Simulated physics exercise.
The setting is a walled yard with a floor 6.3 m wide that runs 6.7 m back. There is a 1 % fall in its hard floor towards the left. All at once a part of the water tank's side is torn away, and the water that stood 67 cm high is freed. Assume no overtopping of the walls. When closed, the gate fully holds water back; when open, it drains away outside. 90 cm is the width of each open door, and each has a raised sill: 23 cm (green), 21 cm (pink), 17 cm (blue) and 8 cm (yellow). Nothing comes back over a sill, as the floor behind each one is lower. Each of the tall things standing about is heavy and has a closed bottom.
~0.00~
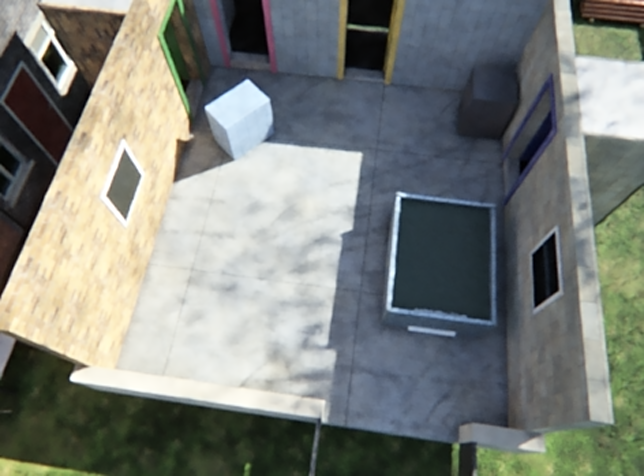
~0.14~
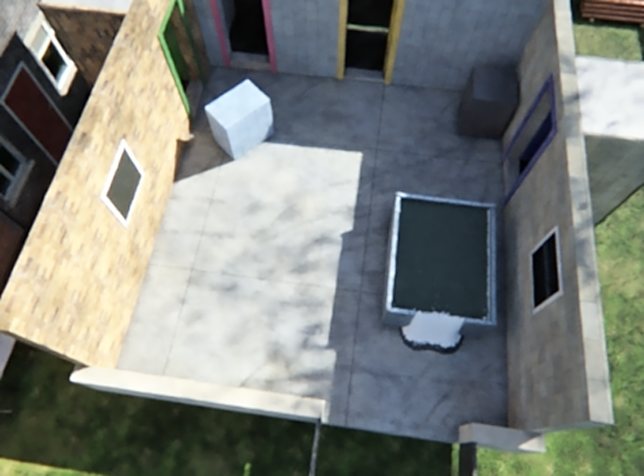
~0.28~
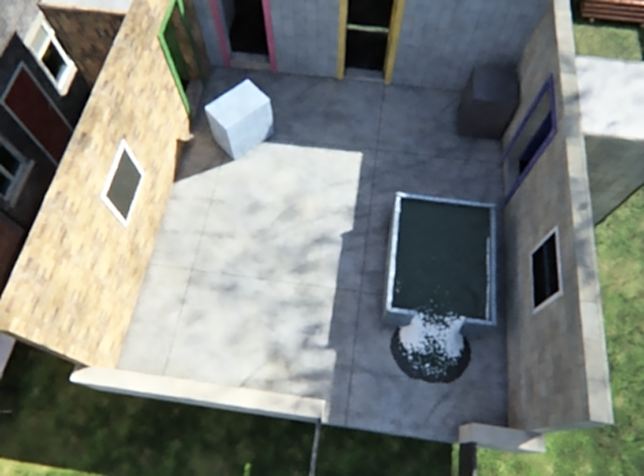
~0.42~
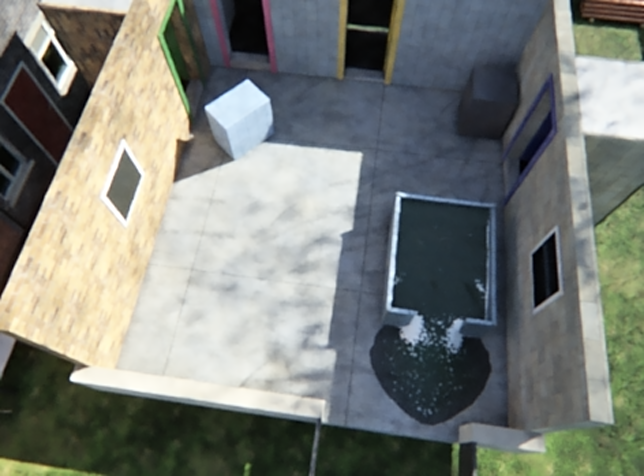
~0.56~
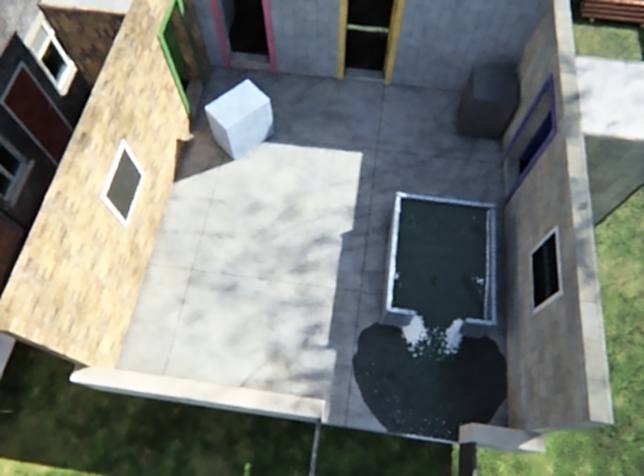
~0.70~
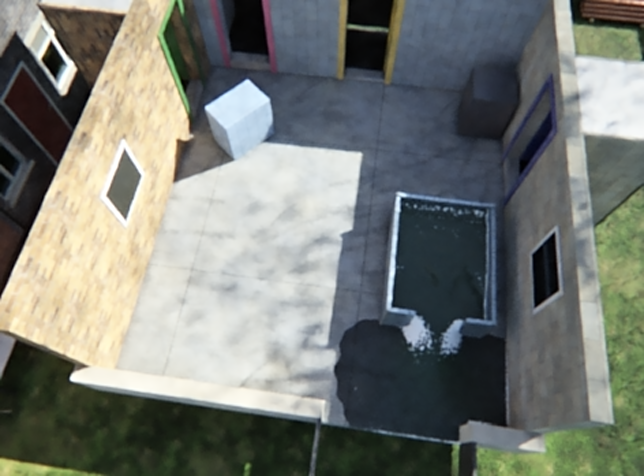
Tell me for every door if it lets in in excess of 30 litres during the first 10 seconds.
The green door never tops the limit. The pink door never tops the limit. The blue door never tops the limit. The yellow door never tops the limit.
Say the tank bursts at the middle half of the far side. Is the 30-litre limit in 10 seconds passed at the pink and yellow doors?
Pink short, yellow beyond.
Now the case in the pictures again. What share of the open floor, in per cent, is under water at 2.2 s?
Covered: Roughly 10 %.
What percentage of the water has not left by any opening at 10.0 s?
I'd put it at some 36 percent still there.
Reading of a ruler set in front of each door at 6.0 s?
You'd get green at 0 cm, pink at 0 cm, blue at 3 cm, and yellow at 0 cm.
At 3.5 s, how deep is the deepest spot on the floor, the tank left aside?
I'd put it at close to 21 cm.
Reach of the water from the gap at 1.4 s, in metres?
About 2.8 m.
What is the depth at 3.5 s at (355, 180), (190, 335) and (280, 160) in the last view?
Around 0 cm, 1 cm and 0 cm.
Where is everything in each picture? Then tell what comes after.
In the first picture, still water, 67 cm deep, in the water tank at (442, 257).
In the second picture, water pours out at (434, 323) and has run 0.5 m, to (456, 344); typically 10 cm deep outside, 67 cm at the water tank's back.
In the third picture, the front is at (433, 378), 0.8 m from the gap at (434, 324); 0.7 m2 of floor is under water; 67 cm left at the back of the water tank.
In the fourth picture, the front is at a hidden place, 1.4 m from the gap at (434, 324); 1.8 m2 of floor is under water; 67 cm left at the back of the water tank.
In the fifth picture, water pours out at (434, 323) and has run 1.8 m, to a hidden place; typically 5 cm deep outside, 65 cm at the water tank's back.
In the sixth picture, the front is at a hidden place, 2.0 m from the gap at (434, 323); 3.7 m2 of floor is under water; 58 cm left at the back of the water tank.
After 1.4 s water covers 10 % of the floor and is deepest (34 cm) near (498, 431); green door not reached, pink door not reached, blue door not reached, yellow door not reached.
After 2.2 s water covers 10 % of the floor and is deepest (30 cm) near (474, 428); green door not reached, pink door not reached, blue door not reached, yellow door not reached.
After 3.5 s water covers 15 % of the floor and is deepest (21 cm) near (431, 340); green door not reached, pink door not reached, blue door 2 cm at the sill, 0 L in, yellow door not reached.
After 6.0 s water covers 20 % of the floor and is deepest (13 cm) near (462, 426); green door not reached, pink door not reached, blue door 3 cm at the sill, 0 L in, yellow door not reached.
After 10.0 s water covers 30 % of the floor and is deepest (7 cm) near (462, 426); green door not reached, pink door not reached, blue door 2 cm at the sill, 0 L in, yellow door 2 cm at the sill, 0 L in.
